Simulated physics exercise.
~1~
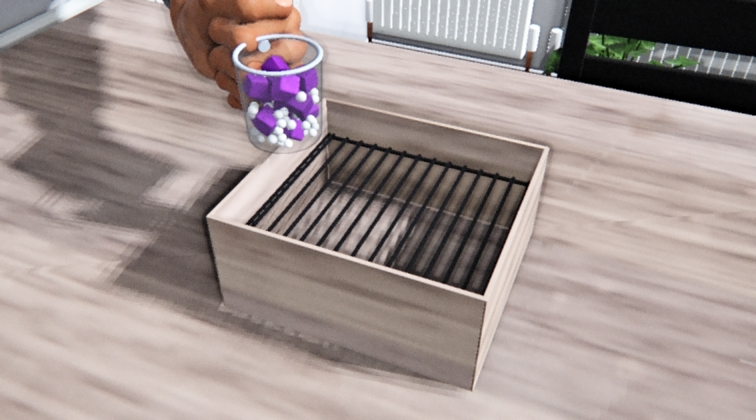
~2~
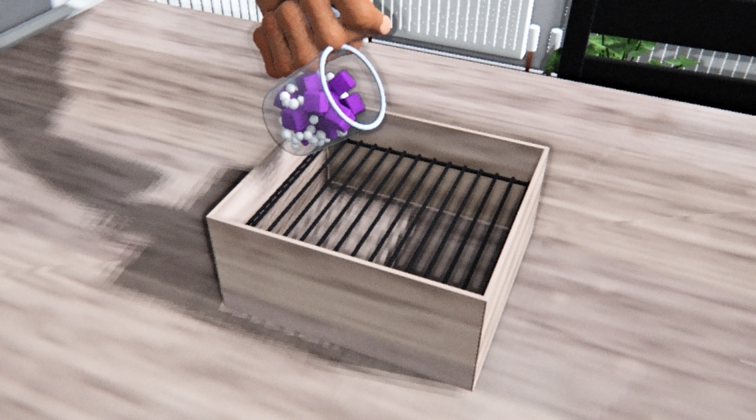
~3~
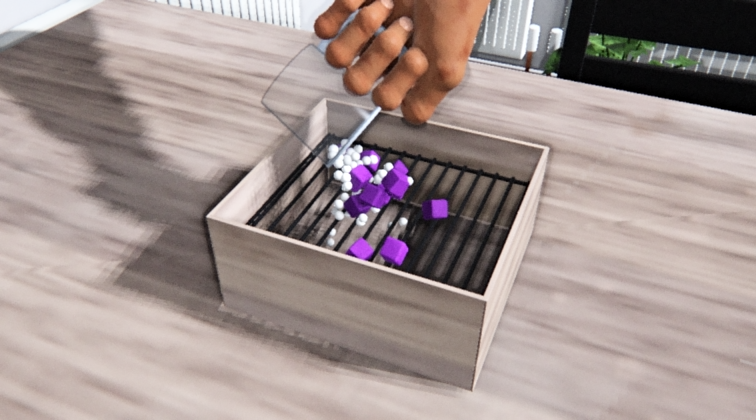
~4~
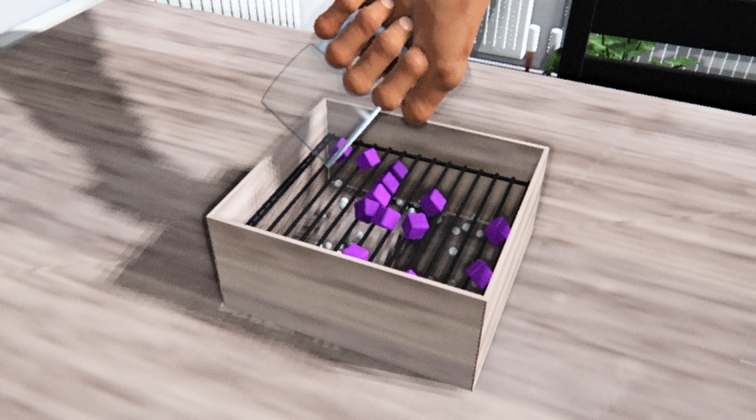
A brown-skinned hand holds a clear cup of purple cubes and small white balls above an open wooden box, seen from above at an angle on a pale wood-grain table. Dark parallel wires run across the inside of the box, with a white radiator, a black chair and green leaves behind. The hand moves the cup right and tilts it, then turns it over so the pieces spill onto the wires. The cubes scatter across the rack while the white balls drop between the wires. Finally, the purple cubes rest on top, the white balls lie underneath, and the hand still holds the emptied cup upside down.
